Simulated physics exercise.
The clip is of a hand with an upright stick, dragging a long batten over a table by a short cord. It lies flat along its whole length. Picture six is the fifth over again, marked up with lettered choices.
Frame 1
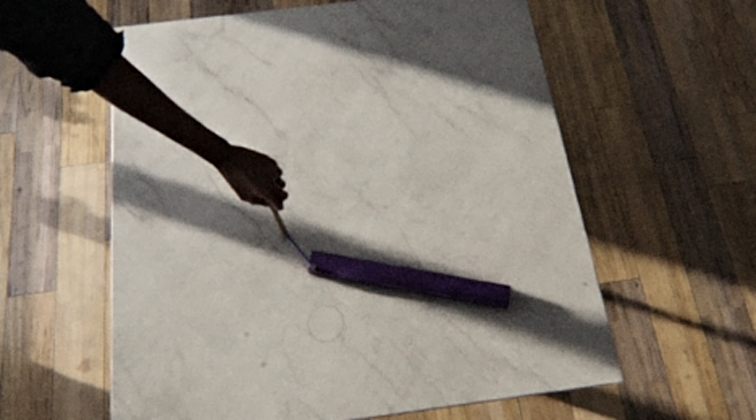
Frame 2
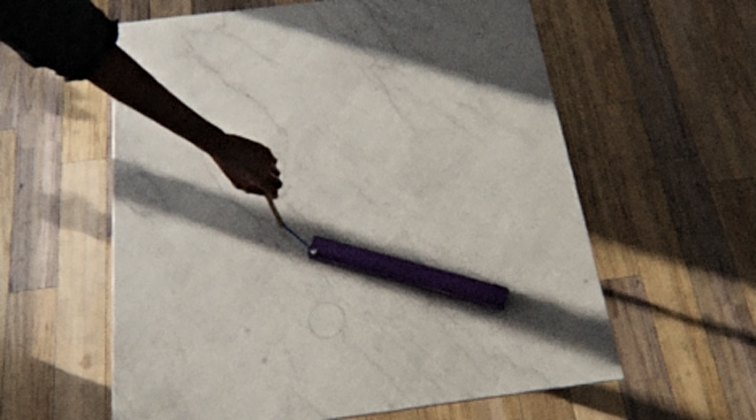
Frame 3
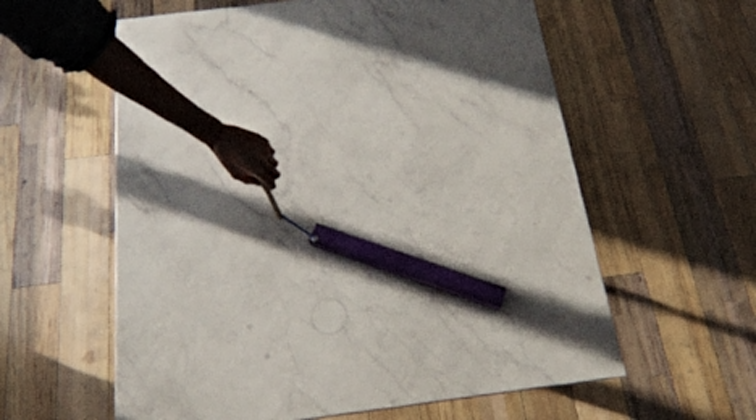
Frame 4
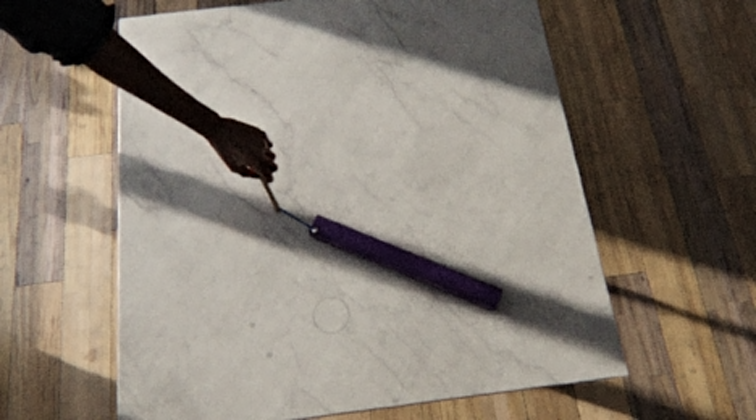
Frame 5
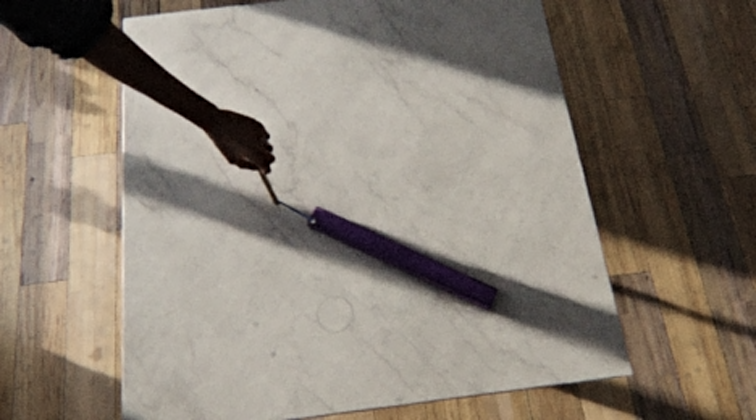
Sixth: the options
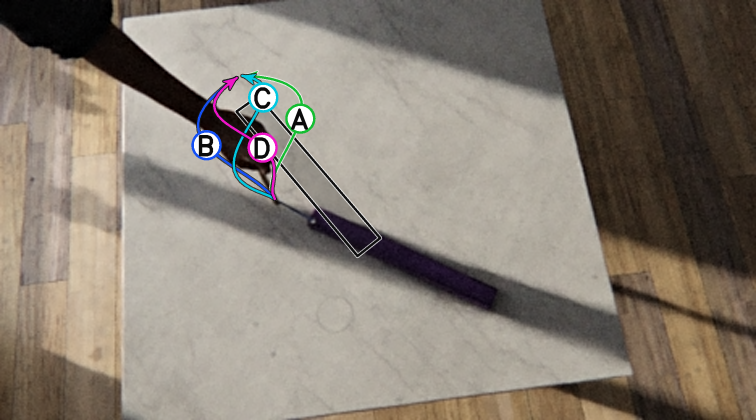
A hand with a stick and cord drags a purple batten's left end slightly around clockwise.
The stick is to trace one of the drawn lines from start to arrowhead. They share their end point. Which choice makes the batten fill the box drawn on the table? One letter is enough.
It ends in the outline on D.
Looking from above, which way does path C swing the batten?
It turns clockwise.
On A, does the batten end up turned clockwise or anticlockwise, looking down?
On that path, clockwise.
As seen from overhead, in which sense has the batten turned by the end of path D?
It turns clockwise.
On the marked copy, A from (275, 199) via (300, 118) to (245, 76); B from (275, 199) via (206, 145) to (237, 78); C from (275, 199) via (244, 135) to (242, 76); D from (275, 199) via (242, 134) to (237, 78); the outline at (306, 173).
Taking D. A third of the way, foot of the stick (261, 147), middle of the batten (366, 226).
Two thirds of the way, foot of the stick (217, 114), middle of the batten (317, 190).
When it is over, foot of the stick (241, 76), middle of the batten (304, 174); it lies in the outline.
As for the rest, A leaves its middle at (329, 160); B leaves its middle at (293, 179); C leaves its middle at (315, 172).
